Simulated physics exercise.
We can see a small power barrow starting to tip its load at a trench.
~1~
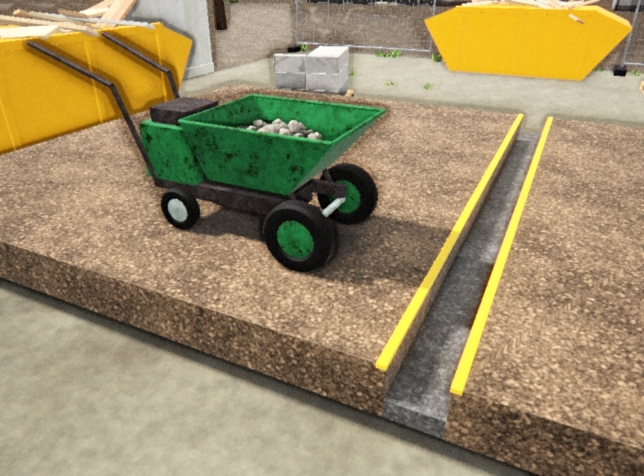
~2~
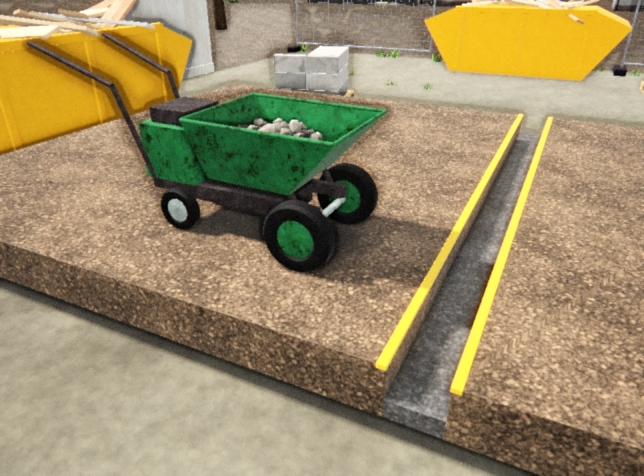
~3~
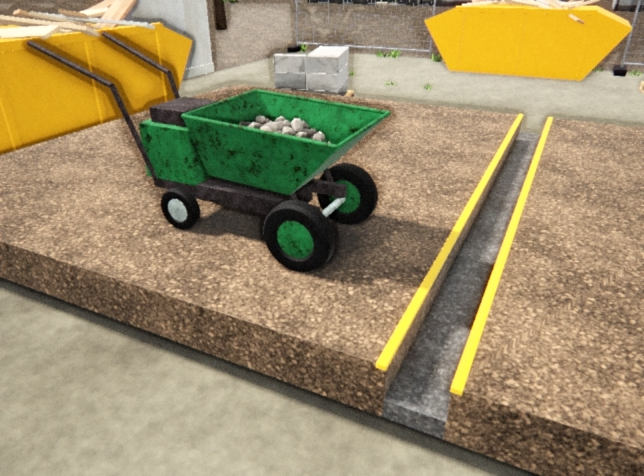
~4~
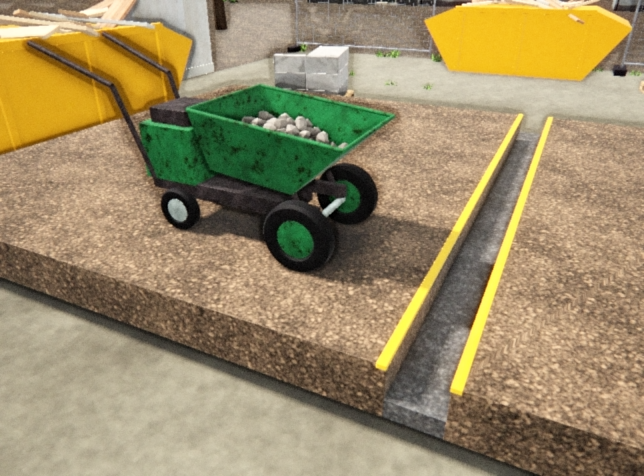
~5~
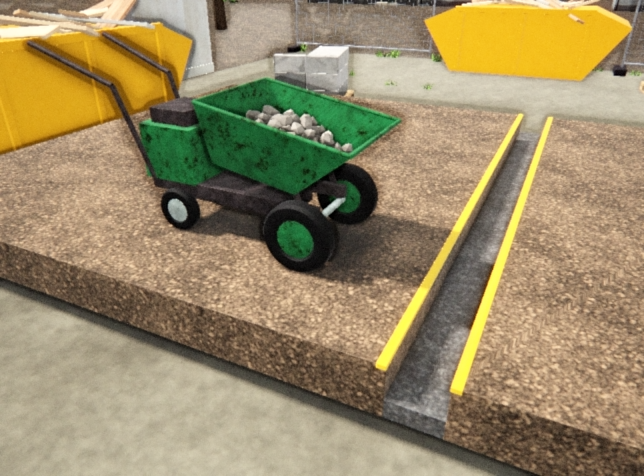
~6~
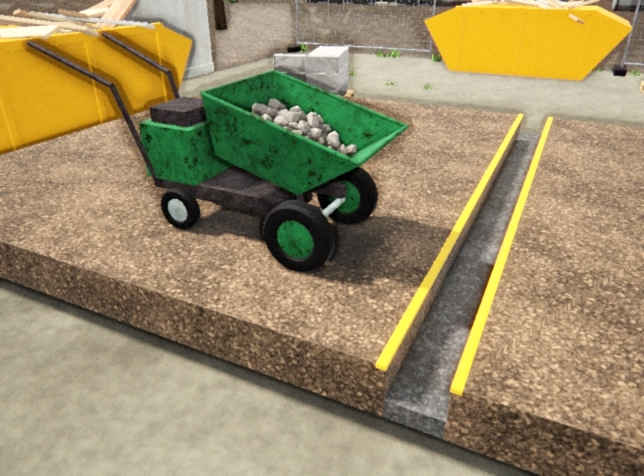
On a patch of brown ground beside a narrow trench edged in yellow, a small green barrow stood still while its skip of broken stones slowly tilted up at the back, leaning toward the right.
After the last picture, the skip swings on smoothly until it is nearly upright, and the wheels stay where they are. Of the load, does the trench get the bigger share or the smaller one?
Ends mostly inside.
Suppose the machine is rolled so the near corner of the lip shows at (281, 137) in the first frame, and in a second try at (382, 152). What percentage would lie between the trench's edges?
10 % and 70 %.
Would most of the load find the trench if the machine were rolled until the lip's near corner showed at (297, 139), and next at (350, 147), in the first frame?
Respectively: A smaller portion, the bigger portion.
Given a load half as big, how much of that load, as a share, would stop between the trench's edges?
My estimate is near 80 per cent.
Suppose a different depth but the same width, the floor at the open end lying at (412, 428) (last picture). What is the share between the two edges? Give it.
Estimated share: Approx. 80 %.
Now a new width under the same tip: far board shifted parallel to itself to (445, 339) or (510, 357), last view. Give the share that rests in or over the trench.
For the first it's 60 per cent, for the second 80 per cent.
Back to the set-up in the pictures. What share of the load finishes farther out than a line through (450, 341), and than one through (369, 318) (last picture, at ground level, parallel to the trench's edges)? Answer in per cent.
Roughly 20 and 90 %.
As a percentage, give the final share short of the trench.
That share is about 10 percent.
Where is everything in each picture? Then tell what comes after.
In the first frame, lip of the skip near (332, 144), level; top of the load near (276, 137), broken stones; first edge of the trench near (403, 327); far edge near (472, 346), the trench under half as wide as the skip, and about half as deep as wide.
In the second frame, lip of the skip near (334, 145), level; top of the load near (277, 136).
In the third frame, lip of the skip near (338, 147), tipped barely; top of the load near (279, 135).
In the fourth frame, lip of the skip near (343, 151), tipped a little; top of the load near (271, 134).
In the fifth frame, lip of the skip near (351, 157), tipped a little; top of the load near (275, 130).
In the sixth frame, lip of the skip near (359, 164), tipped clearly; top of the load near (281, 126); first edge of the trench near (403, 327); far edge near (472, 346).
Shortly afterwards, skip tipped steeply; the whole lot in the skip.
Next, skip tipped right over; the bulk in the skip; a little short of the trench; a little in or heaped over the trench.
Some moments later, skip tipped right over; a little in the skip; a little short of the trench; the bulk in or heaped over the trench.
In the end, skip tipped right over; a little in the skip; a little short of the trench; the bulk in or heaped over the trench; none at all beyond it.
